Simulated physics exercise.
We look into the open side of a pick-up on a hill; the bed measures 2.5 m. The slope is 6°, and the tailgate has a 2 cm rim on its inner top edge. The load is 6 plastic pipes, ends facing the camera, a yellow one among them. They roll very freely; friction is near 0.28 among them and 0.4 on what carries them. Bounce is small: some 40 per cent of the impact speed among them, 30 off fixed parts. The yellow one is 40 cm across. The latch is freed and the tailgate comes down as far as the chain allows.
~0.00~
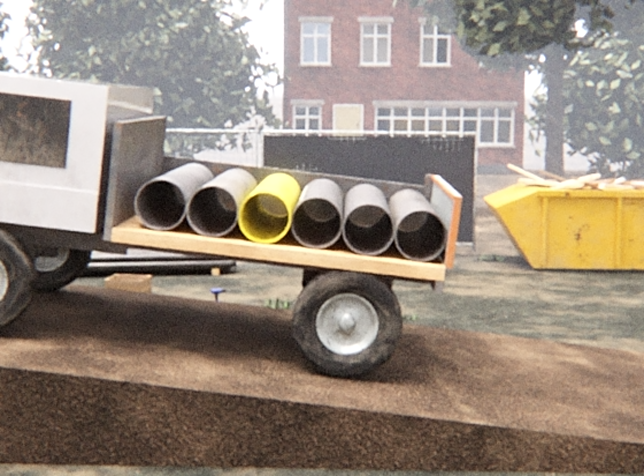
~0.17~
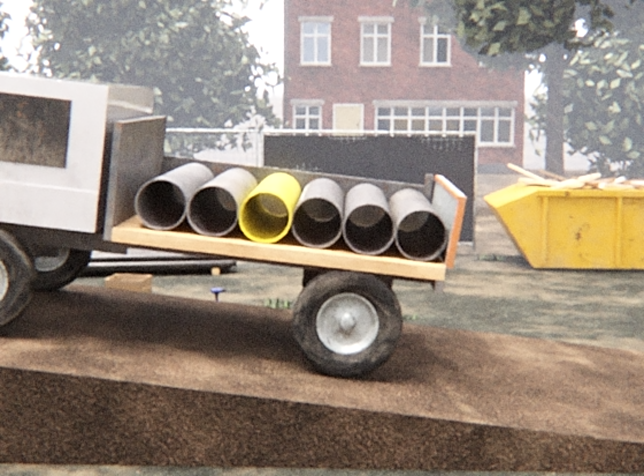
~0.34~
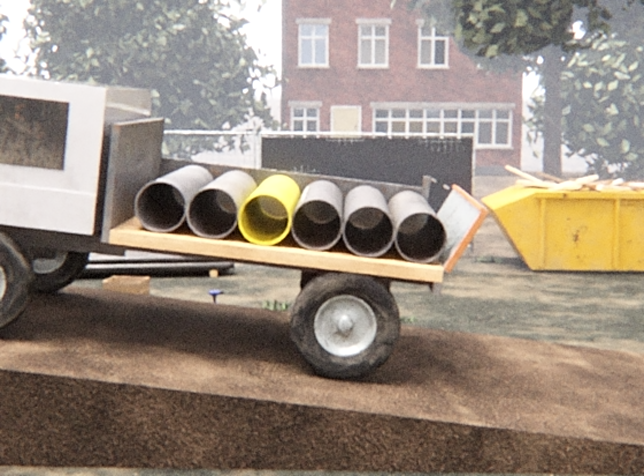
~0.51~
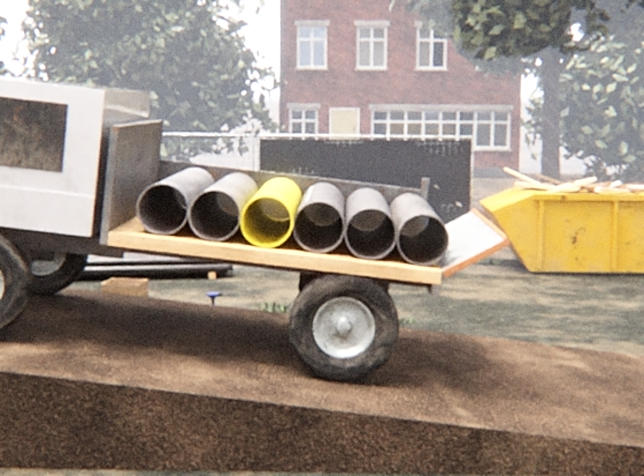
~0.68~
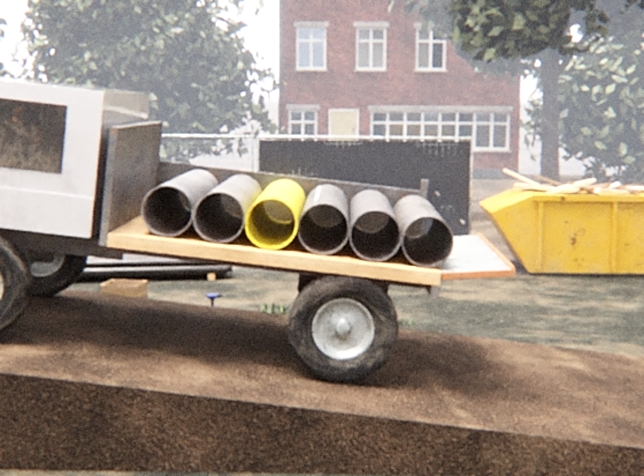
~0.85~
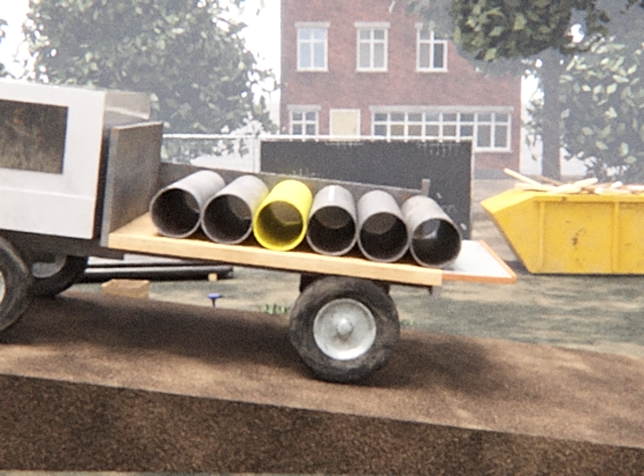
Six plastic pipes, the third from the left yellow and the others dark grey, lie side by side on a truck's wooden bed, seen from the side on a brown slope descending to the right. A brick building, trees and a yellow skip stand behind. The tailgate swings down to the right until nearly level, then the pipes shift slightly right together along the bed.
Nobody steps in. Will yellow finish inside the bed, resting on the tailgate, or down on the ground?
Yellow comes to rest down on the ground.
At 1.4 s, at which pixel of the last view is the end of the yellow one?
At about (314, 229).
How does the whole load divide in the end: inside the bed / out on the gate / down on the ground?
0, 0 and 6.
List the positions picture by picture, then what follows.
In the first picture, yellow (265, 217); gate 84° above level, tip at (458, 199); 6 of the 6 make up the bottom layer on the bed.
In the second picture, yellow (265, 217); gate 80° above level, tip at (462, 199).
In the third picture, yellow (265, 219); gate 58° above level, tip at (485, 212).
In the fourth picture, yellow (267, 222); gate 28° above level, tip at (507, 242).
In the fifth picture, yellow (271, 223); gate 3° above level, tip at (512, 273).
In the sixth picture, yellow (280, 225); gate 3° below level, tip at (513, 281).
Then, 1.4 s in, yellow is on the bed, 100 cm short of the hinge, rolling right; 0 out so far.
Then, 2.1 s in, yellow is on the bed, 55 cm short of the hinge, rolling right; 1 out so far.
Then, 2.8 s in, yellow is on the gate, 5 cm past the hinge, rolling right; 2 out so far.
Then, 3.6 s in, yellow is dropping off the gate; 4 out so far.
In the end (6.6 s), yellow is off the vehicle; 6 out so far.
